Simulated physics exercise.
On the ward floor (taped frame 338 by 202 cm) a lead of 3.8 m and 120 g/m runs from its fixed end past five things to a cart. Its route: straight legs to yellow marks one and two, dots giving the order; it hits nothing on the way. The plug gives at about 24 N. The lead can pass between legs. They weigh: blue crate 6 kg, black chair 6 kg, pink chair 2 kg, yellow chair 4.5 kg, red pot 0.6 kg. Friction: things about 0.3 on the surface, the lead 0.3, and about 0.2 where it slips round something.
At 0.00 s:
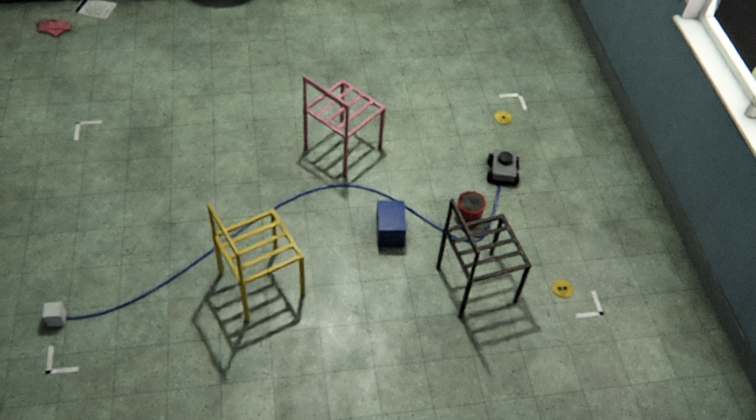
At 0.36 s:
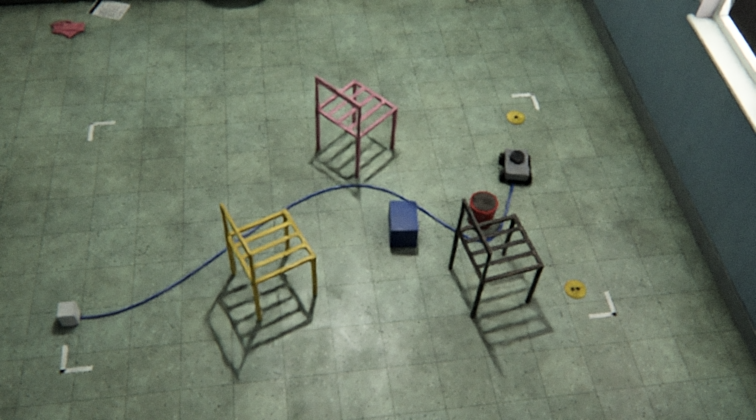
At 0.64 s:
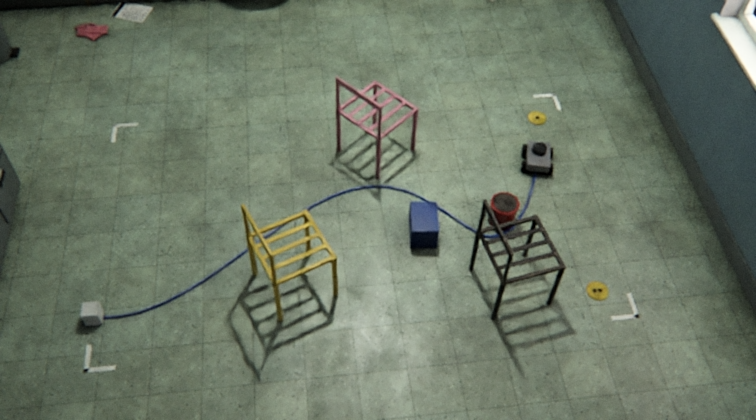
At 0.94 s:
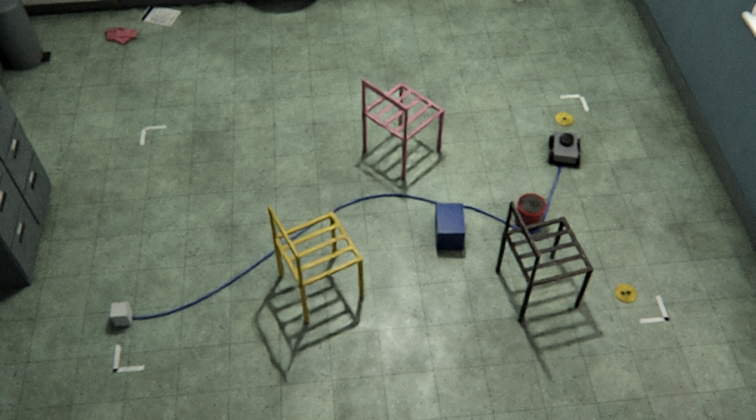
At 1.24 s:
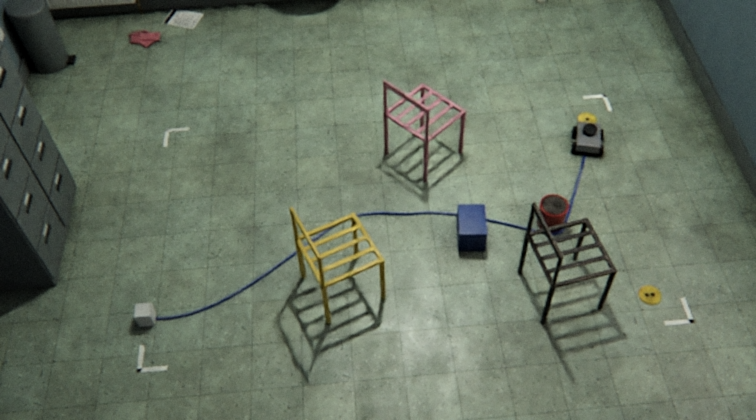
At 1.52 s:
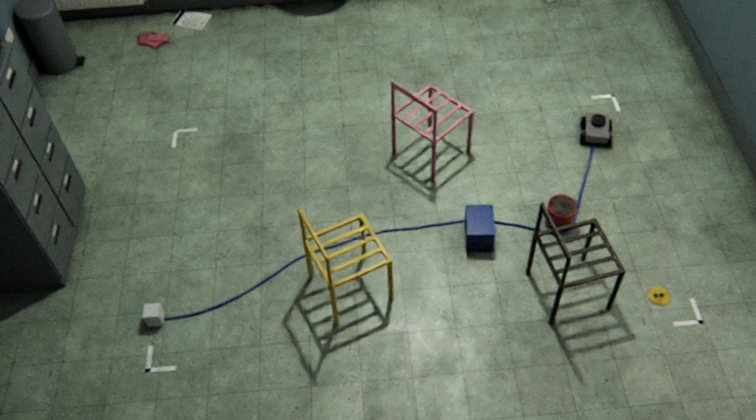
On a green tiled floor, a small wheeled cart beyond a red pot and black chair rolls away toward the upper right corner mark, drawing the blue lead straighter past the blue crate and yellow chair as the view shifts left.
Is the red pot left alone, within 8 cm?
The red pot moves.
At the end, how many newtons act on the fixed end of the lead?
Roughly 0 N.
By 2.8 s, cart at (605, 144), lead slack at the fixed end; red pot 14 cm off its start.
By 4.2 s, cart at (622, 192), lead slack at the fixed end; red pot 14 cm off its start.
By 5.5 s, cart at (641, 246), lead slack at the fixed end; red pot 14 cm off its start at (552, 190).
By 6.8 s, cart at (659, 294), lead slack at the fixed end; red pot 14 cm off its start.
By 7.2 s, cart at (659, 294), lead slack at the fixed end; red pot 14 cm off its start at (552, 190).
